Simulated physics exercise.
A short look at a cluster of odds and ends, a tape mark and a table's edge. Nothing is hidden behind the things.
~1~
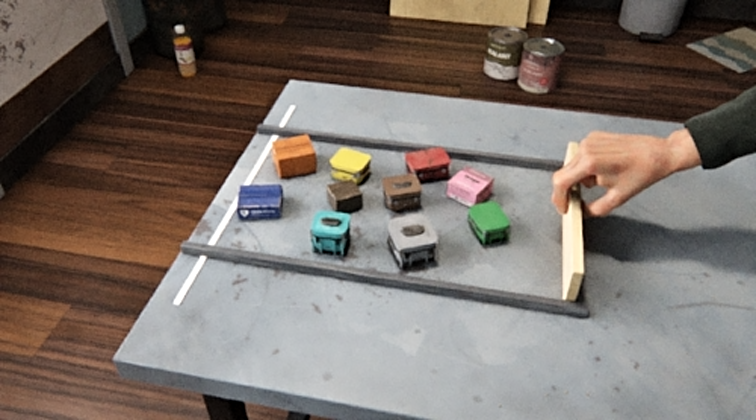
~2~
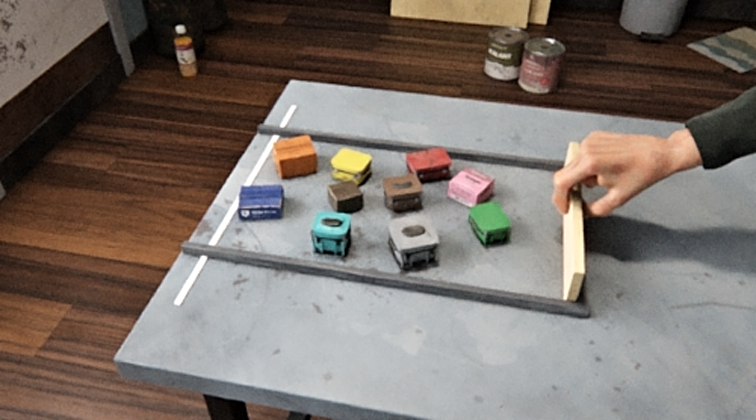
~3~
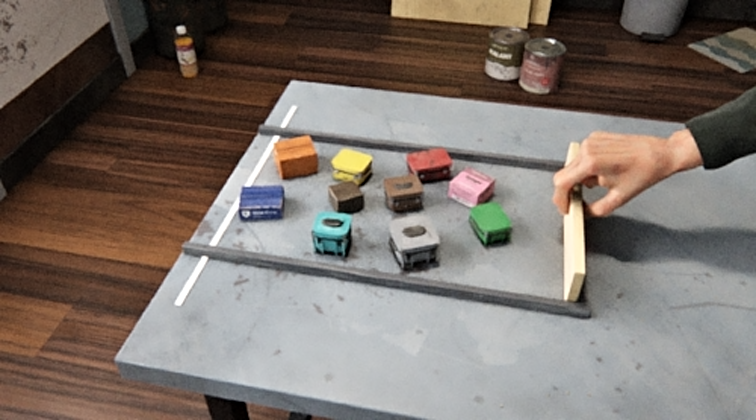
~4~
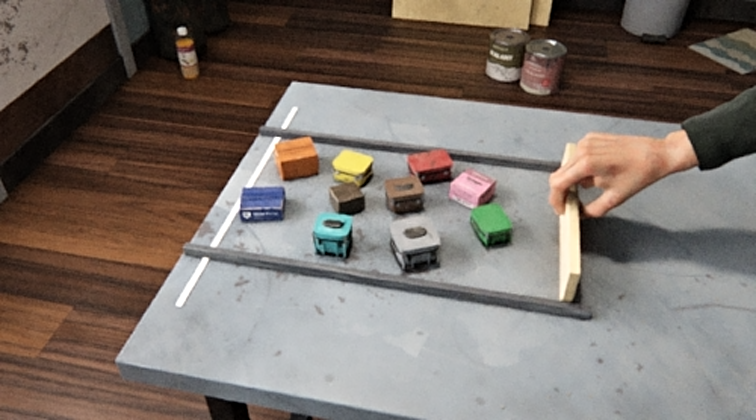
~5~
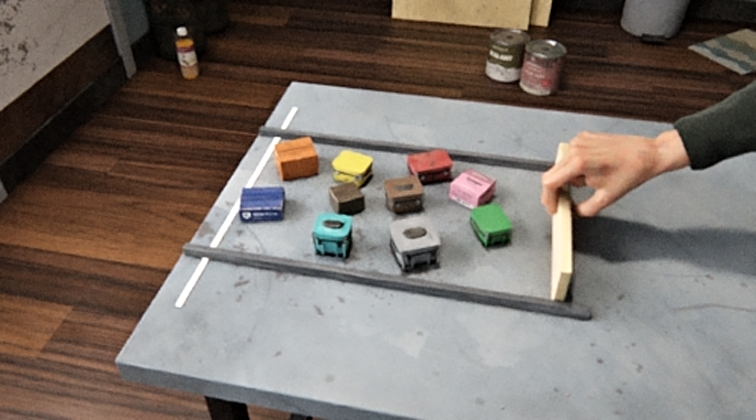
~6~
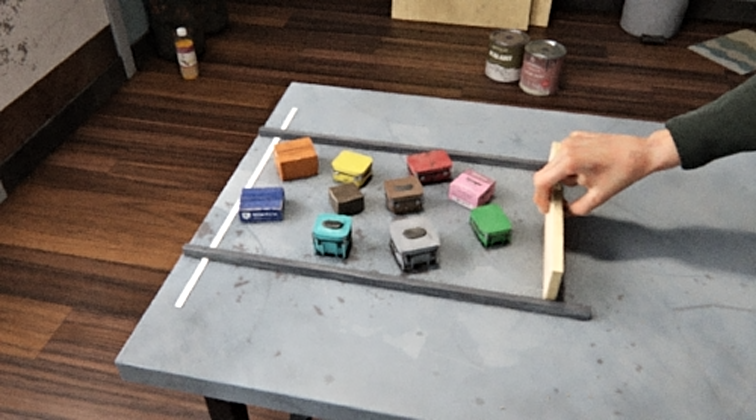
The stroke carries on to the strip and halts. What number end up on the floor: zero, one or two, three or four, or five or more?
Here the number that fall off is five or more.
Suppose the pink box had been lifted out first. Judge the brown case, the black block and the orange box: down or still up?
The brown case remains up; the black block comes down; the orange box comes down.
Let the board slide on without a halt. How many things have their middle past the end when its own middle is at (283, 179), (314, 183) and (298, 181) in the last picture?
In that order 2, 0 and 2.
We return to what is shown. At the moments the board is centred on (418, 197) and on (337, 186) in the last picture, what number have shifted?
At the one place 6, at the other 10.
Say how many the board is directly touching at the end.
4 of them.
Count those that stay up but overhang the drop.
4 of them.
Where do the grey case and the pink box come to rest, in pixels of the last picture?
Near (210, 208) and (243, 162).
Early on, none off yet; blue box at rest near (262, 204); orange box at rest near (296, 159); yellow case at rest near (353, 170).
A while later, none off yet; blue box travelled about its own width near (229, 209); orange box travelled about its own width near (268, 153); yellow case travelled well along near (301, 164).
Finally, the number that fall off is five or more; lost, brown case, turquoise case, black block, yellow case, orange box and blue box.
